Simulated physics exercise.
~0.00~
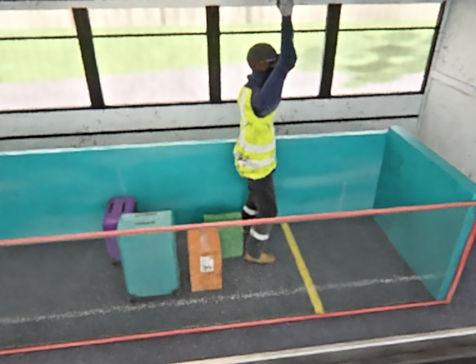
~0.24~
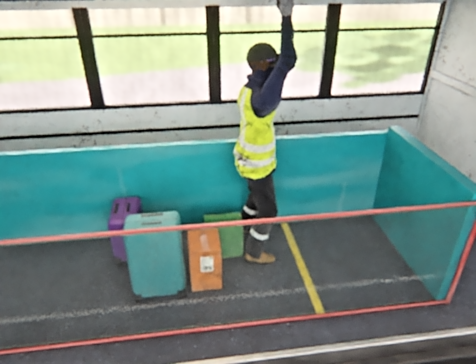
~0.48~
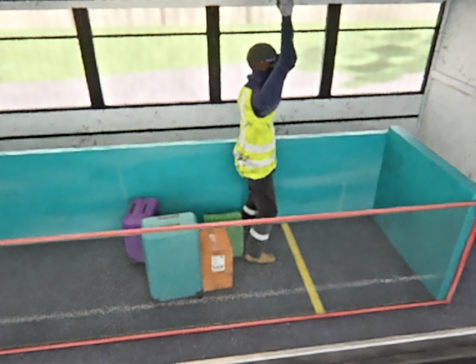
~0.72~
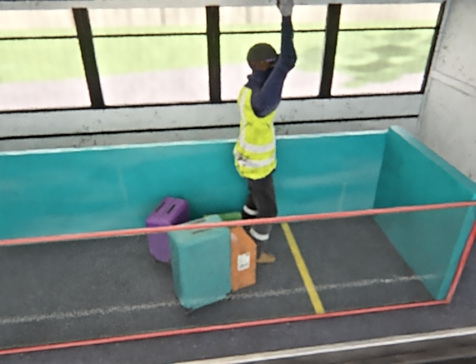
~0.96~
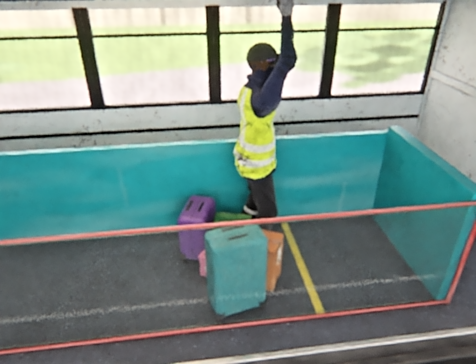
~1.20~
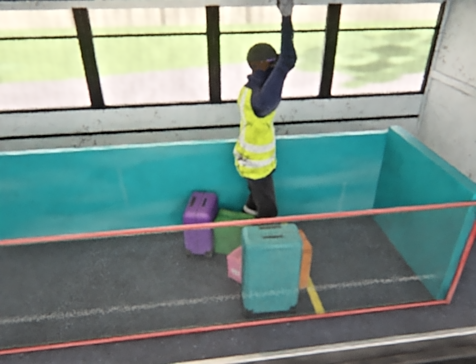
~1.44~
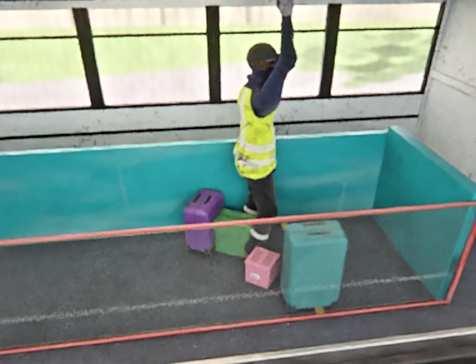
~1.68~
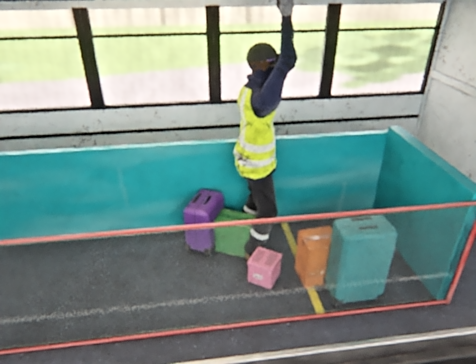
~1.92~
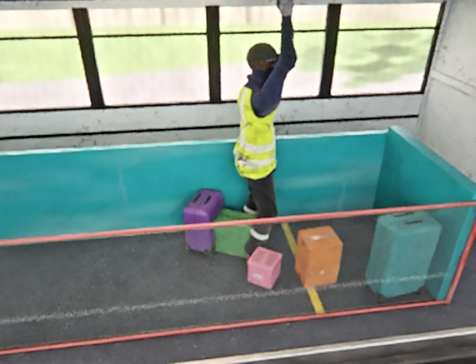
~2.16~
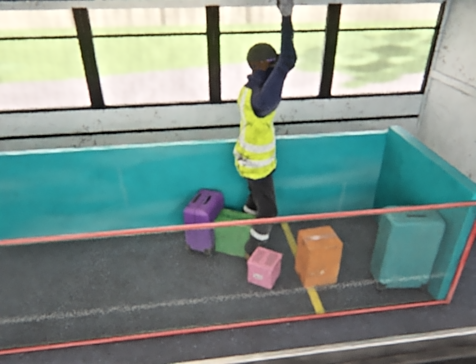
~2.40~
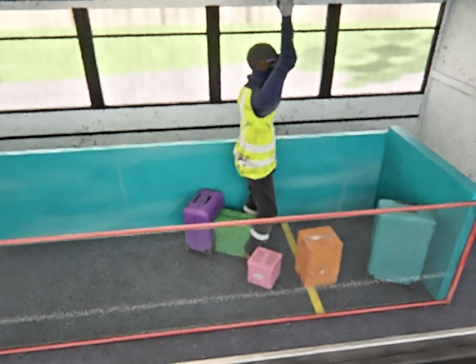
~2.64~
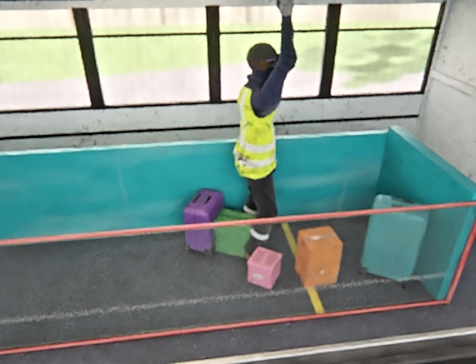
At the start, a person in a yellow vest stands with an arm raised behind a clear barrier, with purple, teal, orange and green luggage to the left of a yellow line. The teal case, orange piece and purple case slide right, while the person stays in place. A small pink box comes into view behind the teal case and slides right too. The purple and green pieces settle near the person's feet, and the pink box stops short of the line. The teal case passes the orange one, nears the right-hand panel, then shifts slightly back. Finally, the teal and orange pieces stand upright beyond the line.
